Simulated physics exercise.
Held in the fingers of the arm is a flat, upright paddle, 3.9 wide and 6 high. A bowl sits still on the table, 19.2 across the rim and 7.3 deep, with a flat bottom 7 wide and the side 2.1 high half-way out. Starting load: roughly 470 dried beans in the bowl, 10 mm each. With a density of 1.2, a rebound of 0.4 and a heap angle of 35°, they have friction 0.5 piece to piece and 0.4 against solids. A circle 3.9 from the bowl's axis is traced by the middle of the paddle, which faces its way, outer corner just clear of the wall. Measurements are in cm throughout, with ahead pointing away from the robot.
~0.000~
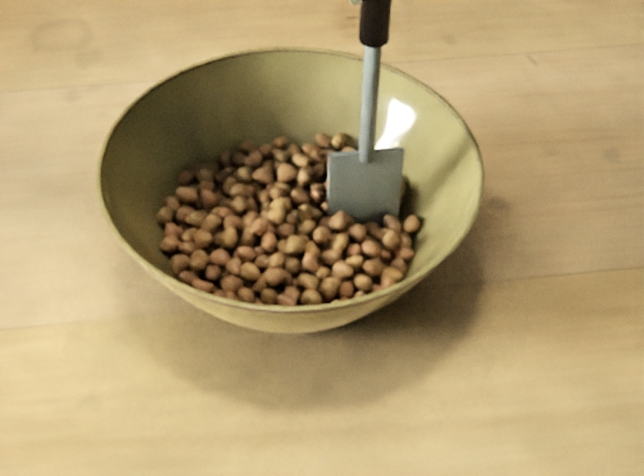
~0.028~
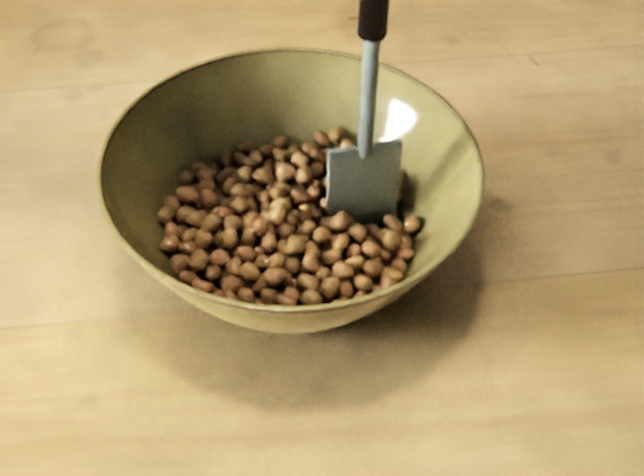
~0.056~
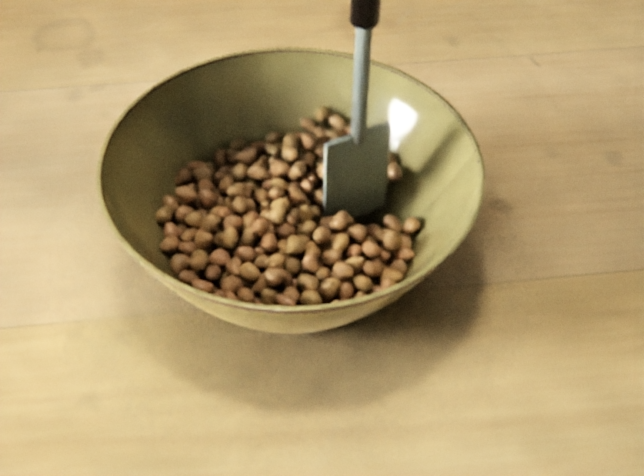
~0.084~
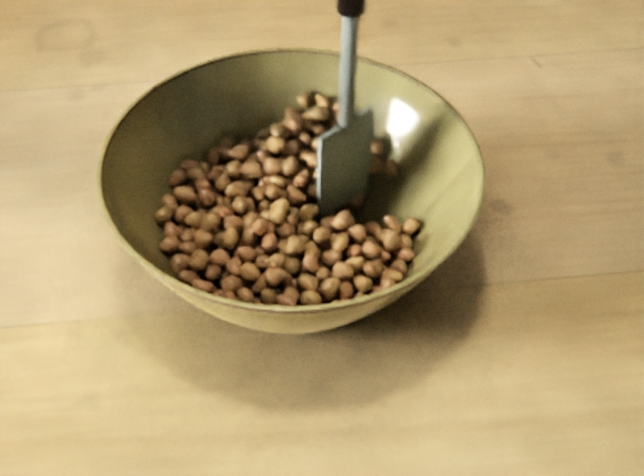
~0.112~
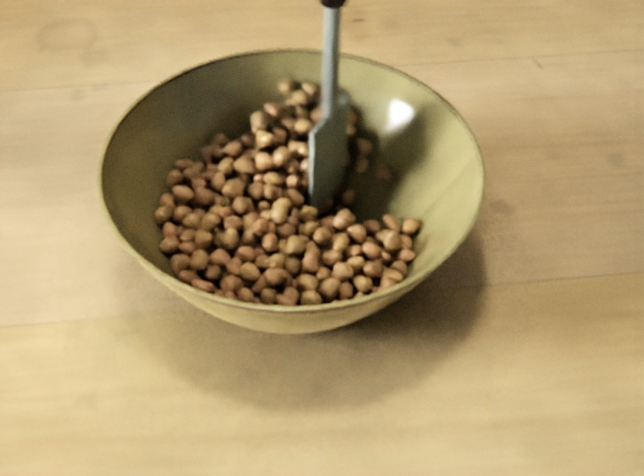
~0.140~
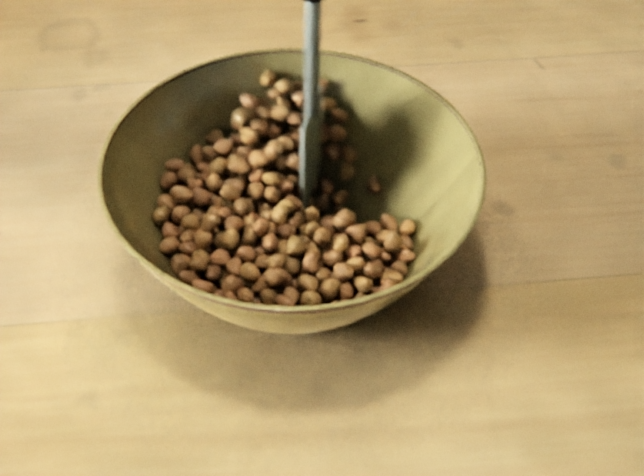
The clip shows a grey paddle with a dark handle standing in a green bowl of brown beans on a wooden table, sweeping from the right toward the back while turning edge-on and pushing beans up the bowl's rear side.
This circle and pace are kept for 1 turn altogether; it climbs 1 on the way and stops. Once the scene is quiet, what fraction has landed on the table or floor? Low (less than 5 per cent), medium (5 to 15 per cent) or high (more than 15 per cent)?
The share is low, less than 5 per cent.
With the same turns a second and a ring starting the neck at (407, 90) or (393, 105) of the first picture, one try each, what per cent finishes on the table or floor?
Near 0 per cent and near 0 per cent, in that order.
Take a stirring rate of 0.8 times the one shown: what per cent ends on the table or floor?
Estimated share: Near 0 per cent.
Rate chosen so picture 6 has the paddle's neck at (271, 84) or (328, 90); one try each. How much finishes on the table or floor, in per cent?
Near 5 per cent for the first, near 0 per cent for the second.
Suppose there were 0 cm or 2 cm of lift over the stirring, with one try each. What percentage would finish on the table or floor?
Some 0 and some 0 per cent.
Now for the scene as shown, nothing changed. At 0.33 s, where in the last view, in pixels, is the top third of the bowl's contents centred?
Roughly pixel (197, 233).
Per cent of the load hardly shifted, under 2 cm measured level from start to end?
I'd put it at about 15 in a hundred.
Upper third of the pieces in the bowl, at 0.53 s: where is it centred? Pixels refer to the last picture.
Somewhere around (367, 259), I think.
After 0.33 s, 181° round, highest piece 8 above the table; 471 in the bowl.
After 0.53 s, 293° round, highest piece 8 above the table; 470 in the bowl, 1 in flight or on the tool.
After 0.82 s, 0° round, highest piece 7 above the table; 470 in the bowl, 1 on the table or floor.
After 1.52 s, 0° round, highest piece 7 above the table; 470 in the bowl, 1 on the table or floor.
At rest, 470 in the bowl, 1 on the table or floor. That is 0 % on the table or floor.
